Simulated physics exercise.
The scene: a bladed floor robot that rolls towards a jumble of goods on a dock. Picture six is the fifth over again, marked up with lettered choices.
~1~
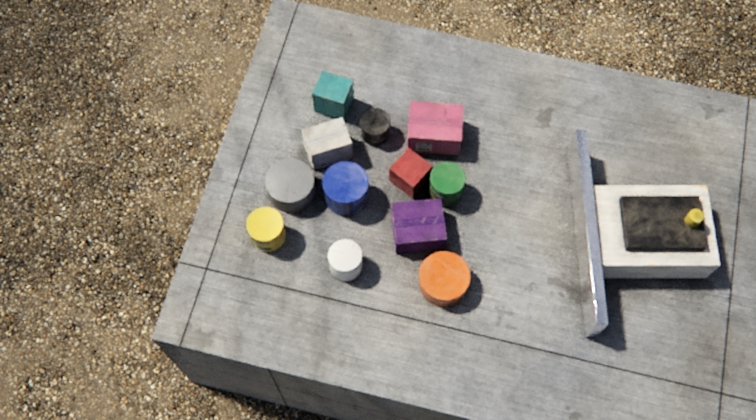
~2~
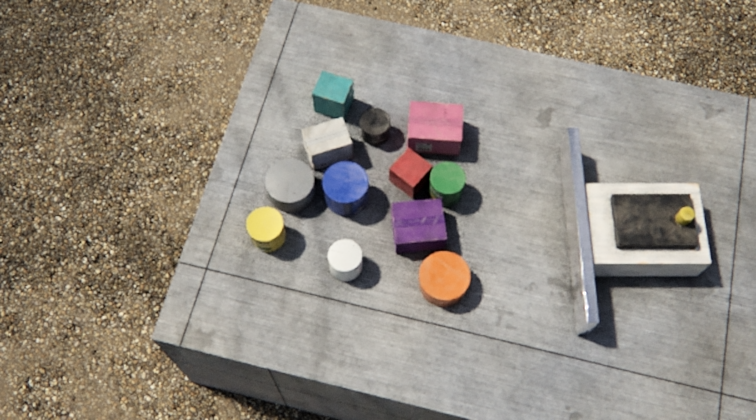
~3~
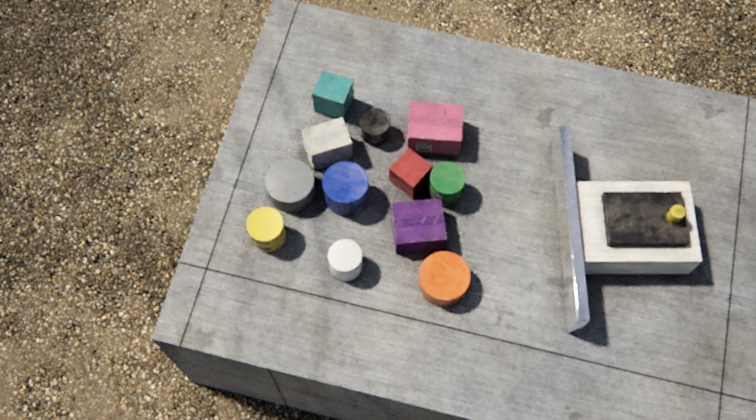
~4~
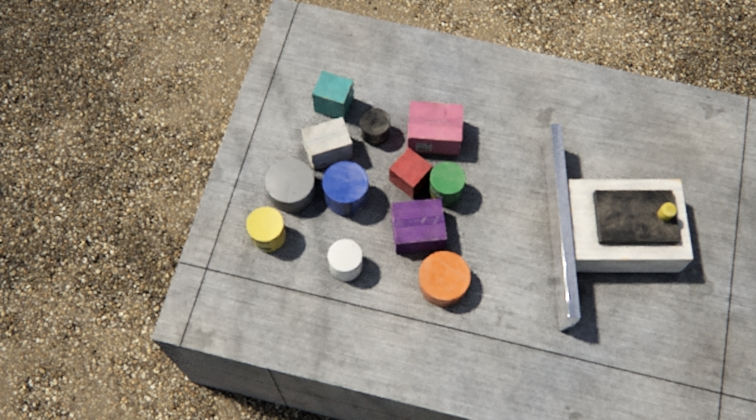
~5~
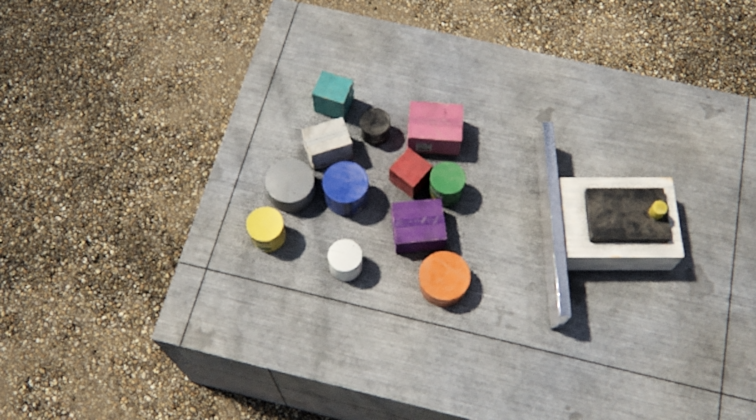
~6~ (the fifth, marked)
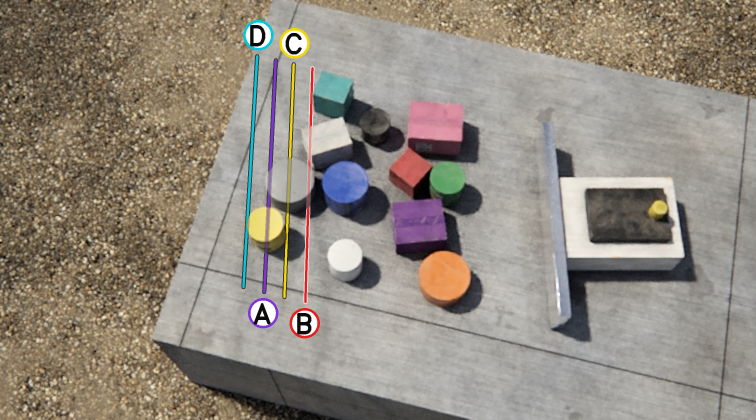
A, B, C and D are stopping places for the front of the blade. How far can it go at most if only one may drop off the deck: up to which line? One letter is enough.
Up to line B.
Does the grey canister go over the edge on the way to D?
By then, yes.
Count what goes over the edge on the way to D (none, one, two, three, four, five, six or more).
In all, six or more.
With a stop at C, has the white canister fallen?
No.
On the marked copy, A at (270, 170); B at (309, 179); C at (289, 174); D at (250, 165).
With B. Early on, robot (530, 194); orange pail (434, 279); pink box (428, 129).
Further on, robot (441, 173); grey canister (267, 184); turquoise crate (310, 81).
At the end, robot (374, 158); grey canister over the edge; black pail (242, 110); one fallen.
As for the rest, A drops three; C drops two; D drops six.
